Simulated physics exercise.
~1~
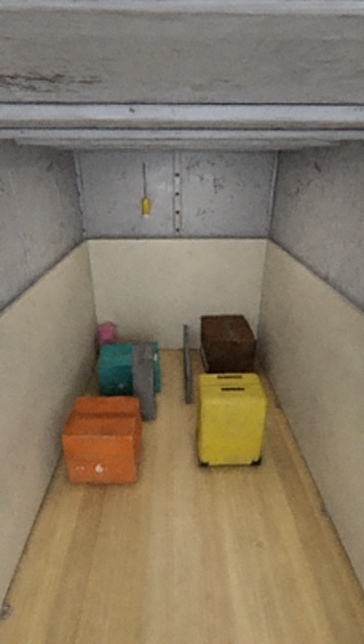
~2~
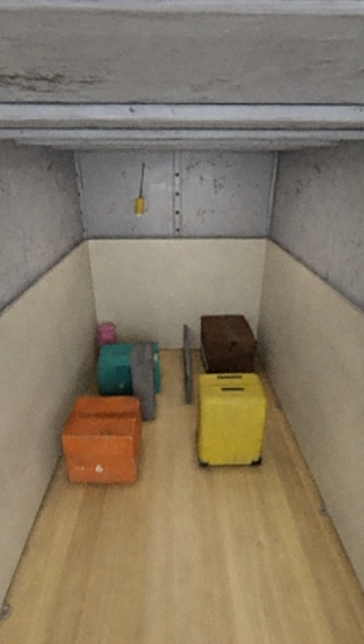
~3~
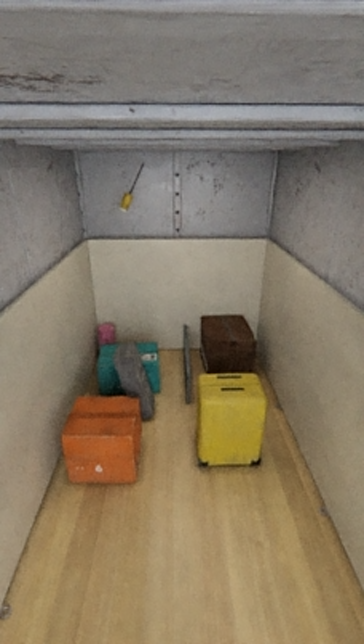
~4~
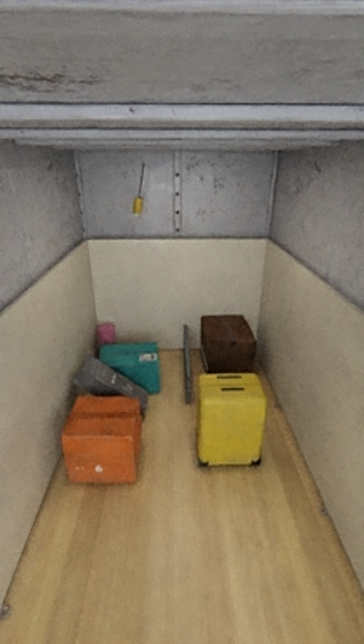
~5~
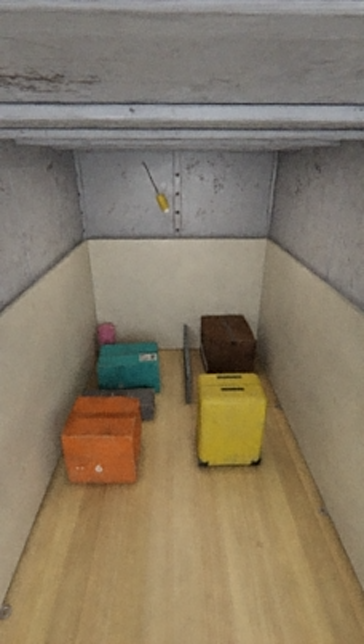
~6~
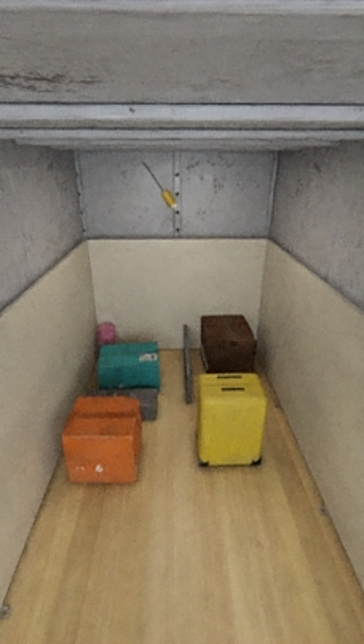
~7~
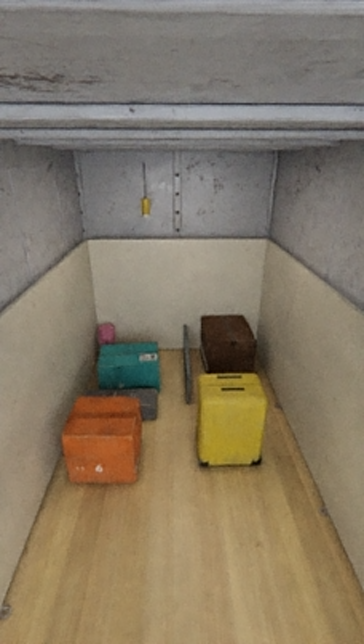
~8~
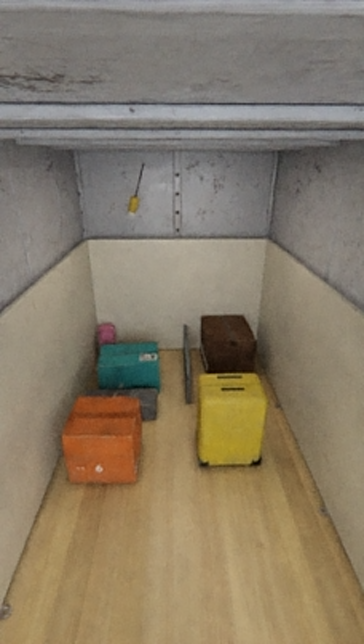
A tall grey box stands beside a turquoise box on the left side of a moving van's load bay, seen from a still, raised view looking forwards. A small pink canister sits behind them, an orange box in front, and a yellow case and brown box stand to the right, beyond a low upright board. As the yellow hanging lamp swings left, the grey box leans left. It tilts further behind the orange box, then ends on its side as the lamp swings right. The lamp keeps swaying, while the grey box lies still and the other pieces stay in place.
